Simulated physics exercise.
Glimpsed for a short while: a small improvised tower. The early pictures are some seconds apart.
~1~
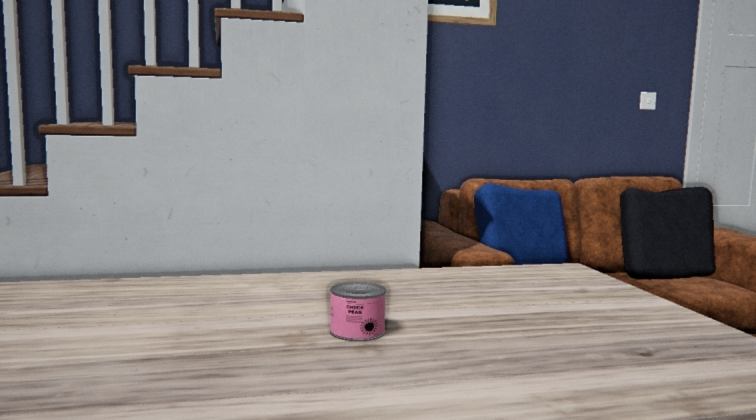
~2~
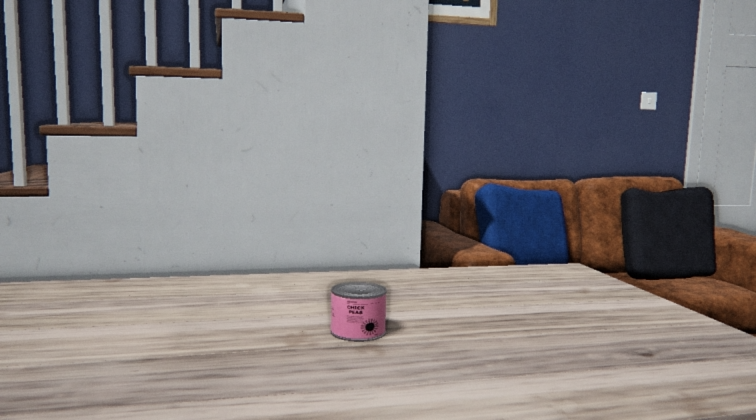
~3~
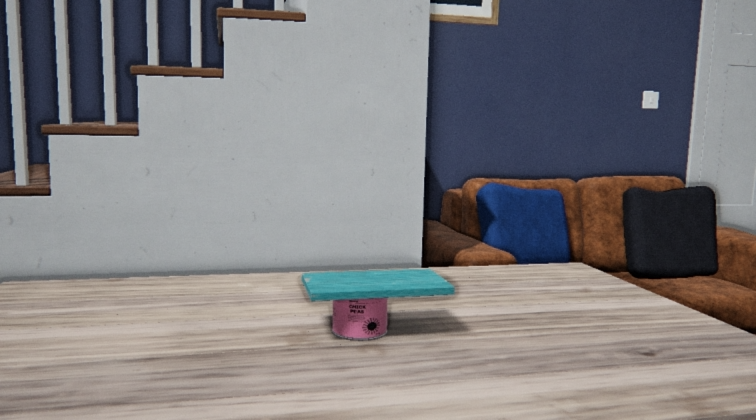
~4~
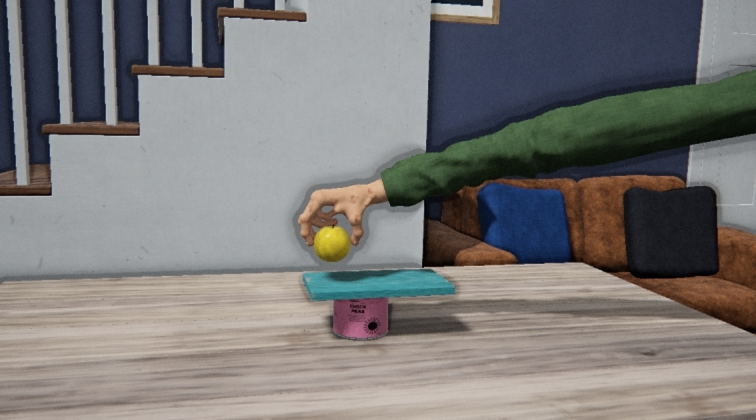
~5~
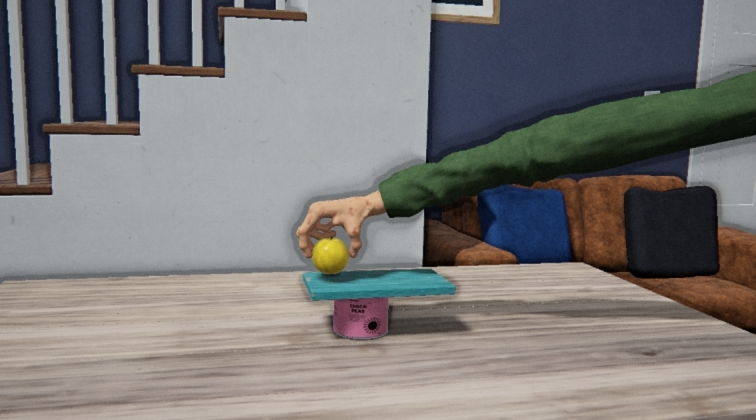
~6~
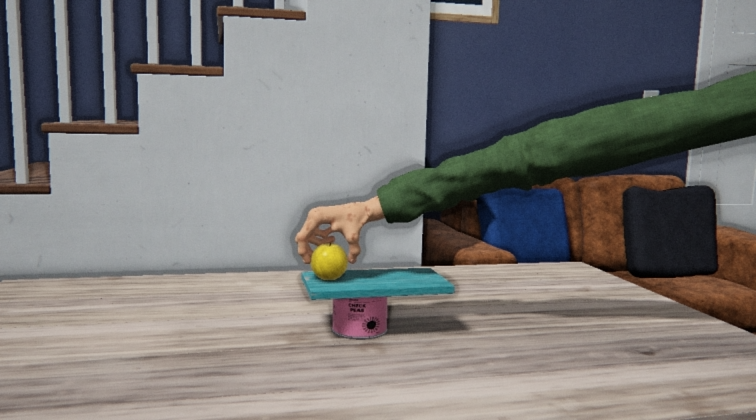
A hand lowers a yellow apple onto a teal board resting on a pink tub.
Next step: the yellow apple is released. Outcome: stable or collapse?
Stable.
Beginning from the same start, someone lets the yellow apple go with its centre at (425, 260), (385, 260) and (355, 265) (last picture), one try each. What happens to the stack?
Try one - toppled; try two - upright; try three - upright.
Then, 0.20 s later than the last frame, all is still.
Then, 0.50 s later than the last frame, yellow apple resting near (329, 262).
When it is over, all 3 as before. End places, in pixels of the last picture, yellow apple near (329, 262). The stack holds.
